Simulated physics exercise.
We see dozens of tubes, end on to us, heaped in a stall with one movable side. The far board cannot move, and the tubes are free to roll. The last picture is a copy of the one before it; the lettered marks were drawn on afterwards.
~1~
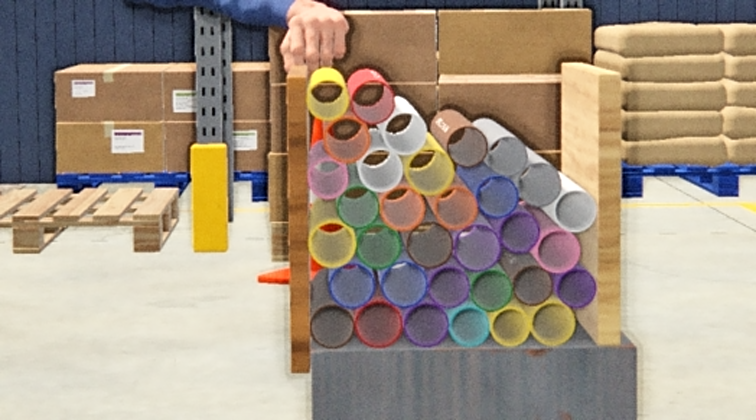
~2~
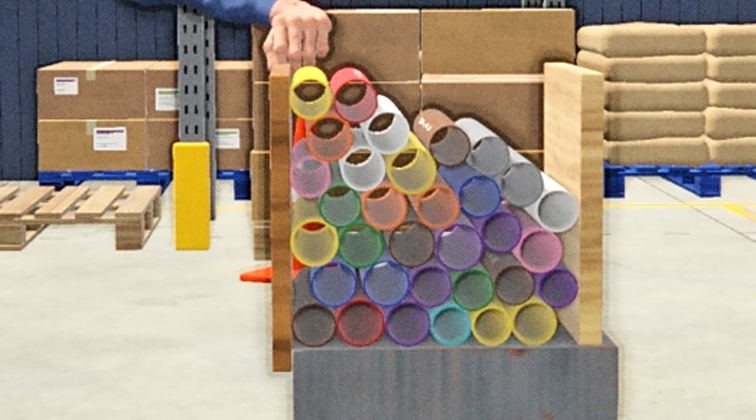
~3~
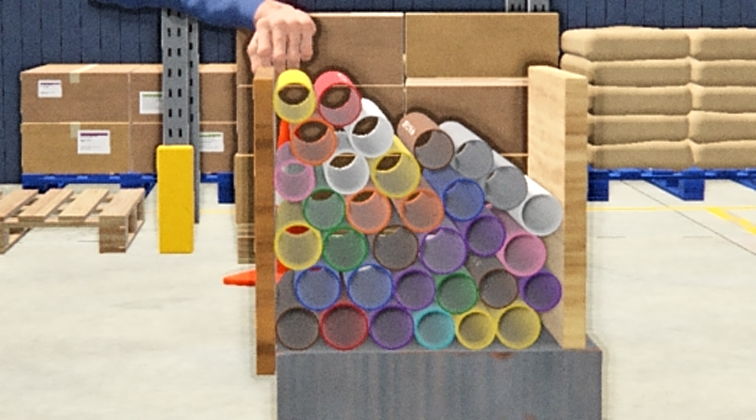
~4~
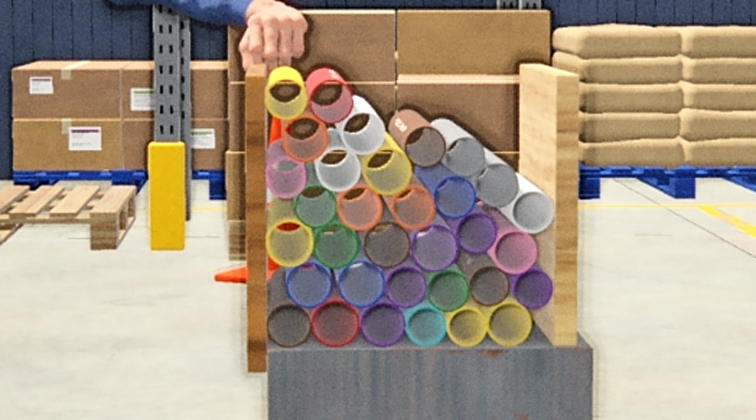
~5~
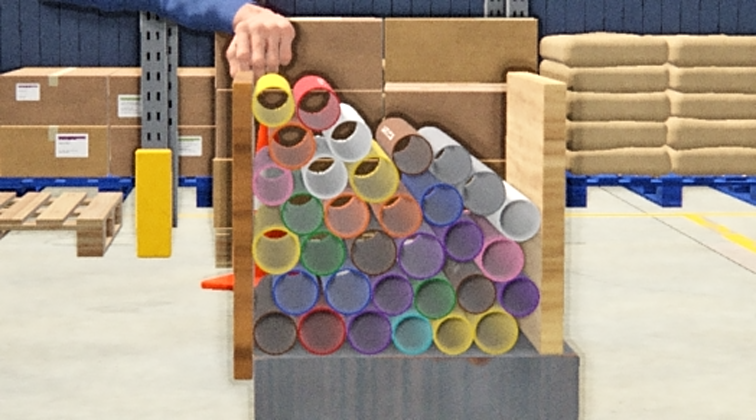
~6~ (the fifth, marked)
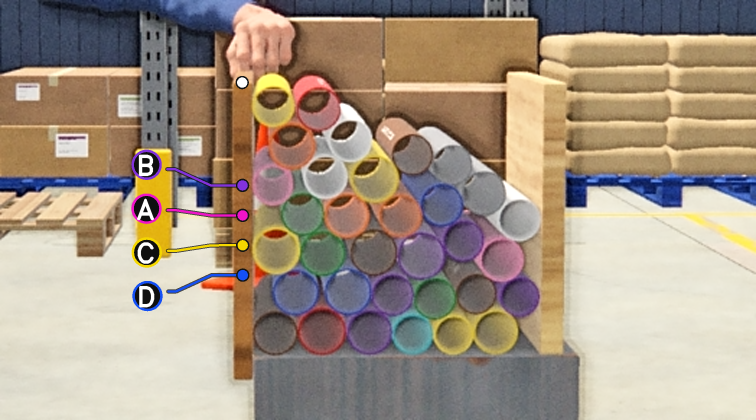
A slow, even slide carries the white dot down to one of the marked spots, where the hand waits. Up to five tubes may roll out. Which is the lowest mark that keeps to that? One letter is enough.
Mark D is as low as it can go.
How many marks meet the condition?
Four of them.
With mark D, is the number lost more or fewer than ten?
Fewer than ten.
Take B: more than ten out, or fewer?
At B, fewer than ten.
On the marked copy, A at (243, 215); B at (243, 186); C at (243, 245); D at (243, 275); the white dot at (242, 83).
Following D. Soon after the start, top of the board (252, 165).
Later, top of the board (252, 257).
In the end, top of the board (253, 274), four out over the board.
As for the rest, A one out over the board; B one out over the board; C four out over the board.
